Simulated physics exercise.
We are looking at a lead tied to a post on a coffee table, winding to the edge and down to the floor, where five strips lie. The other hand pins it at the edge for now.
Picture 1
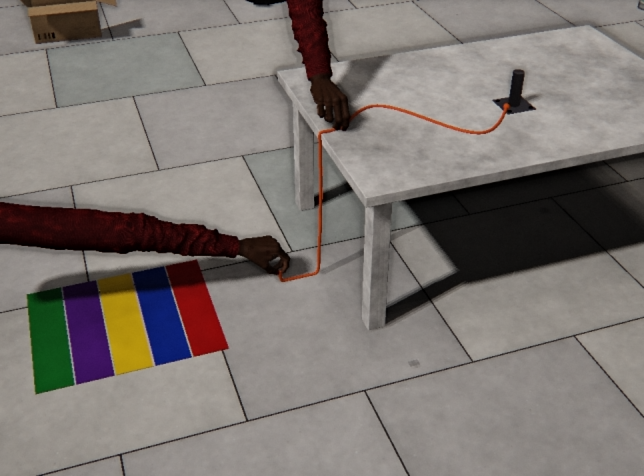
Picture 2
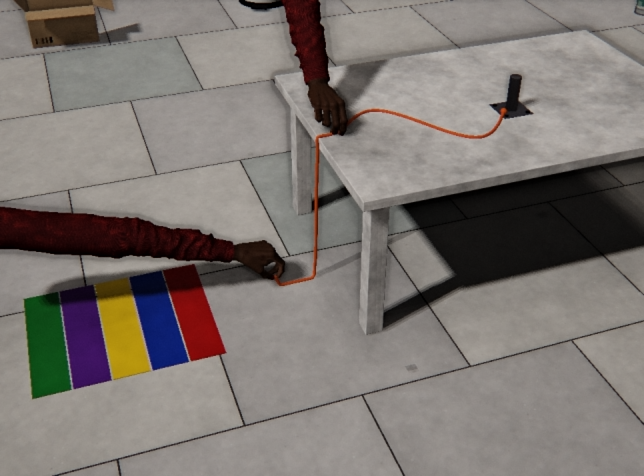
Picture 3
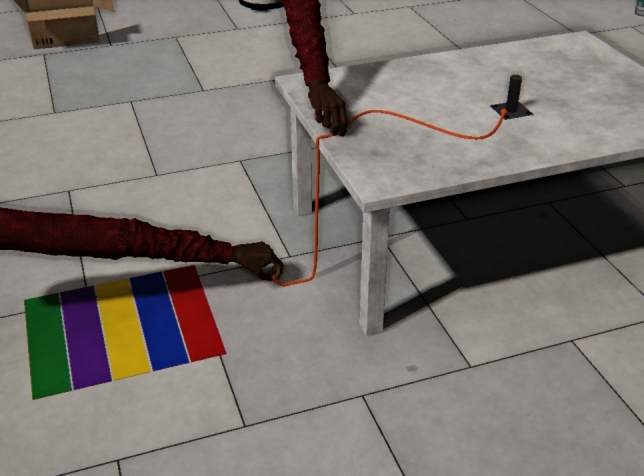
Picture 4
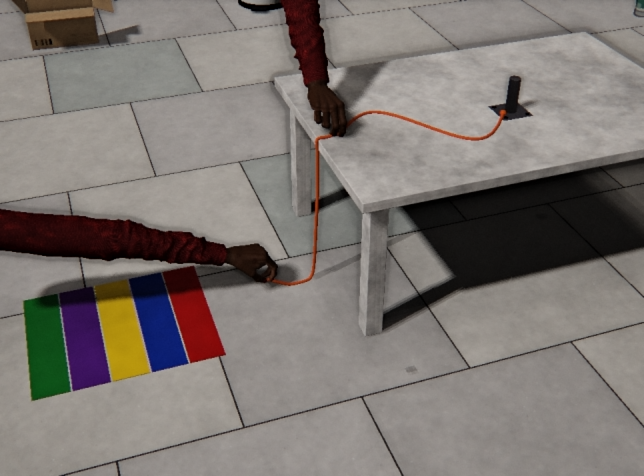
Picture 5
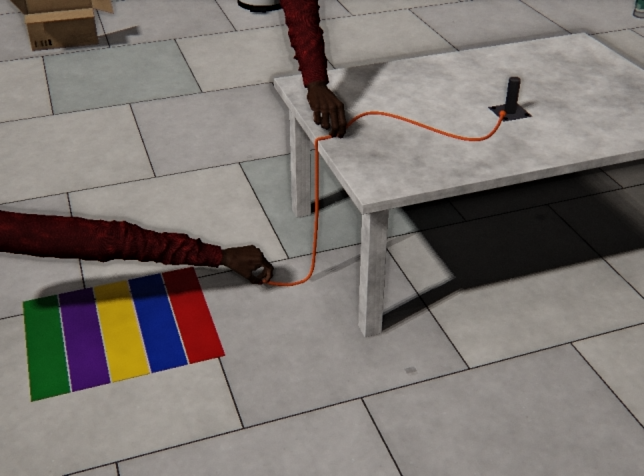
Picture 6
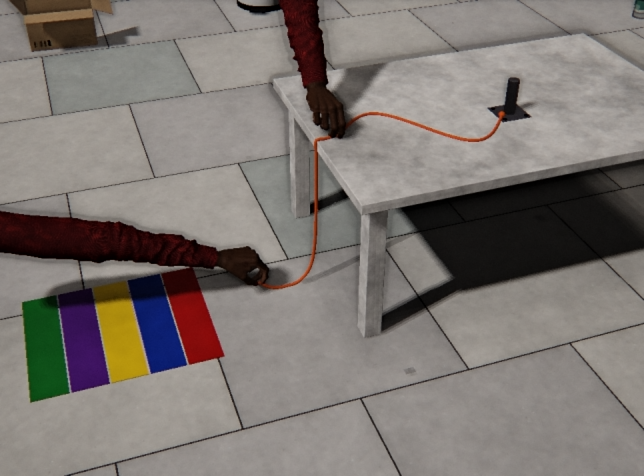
On a grey tiled floor beside a low table, one hand drawing an orange cord's end slightly left, another pinning it above.
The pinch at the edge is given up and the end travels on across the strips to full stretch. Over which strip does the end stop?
Over purple.
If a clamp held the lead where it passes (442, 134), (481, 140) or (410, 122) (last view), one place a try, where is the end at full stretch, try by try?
In that order: (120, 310), (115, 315) and (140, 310).
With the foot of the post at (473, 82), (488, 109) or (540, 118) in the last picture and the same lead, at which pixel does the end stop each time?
The places are (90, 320), (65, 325) and (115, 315).
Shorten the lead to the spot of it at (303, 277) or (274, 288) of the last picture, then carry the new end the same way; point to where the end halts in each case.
Try by try, around (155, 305) and (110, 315).
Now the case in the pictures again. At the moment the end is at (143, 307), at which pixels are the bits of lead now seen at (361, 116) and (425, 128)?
They go to (319, 145) and to (388, 129).
Soon after, end near (143, 307); over blue.
Then, end near (106, 315); over yellow.
At full stretch, end near (84, 320); over purple. The end stops over the purple strip.
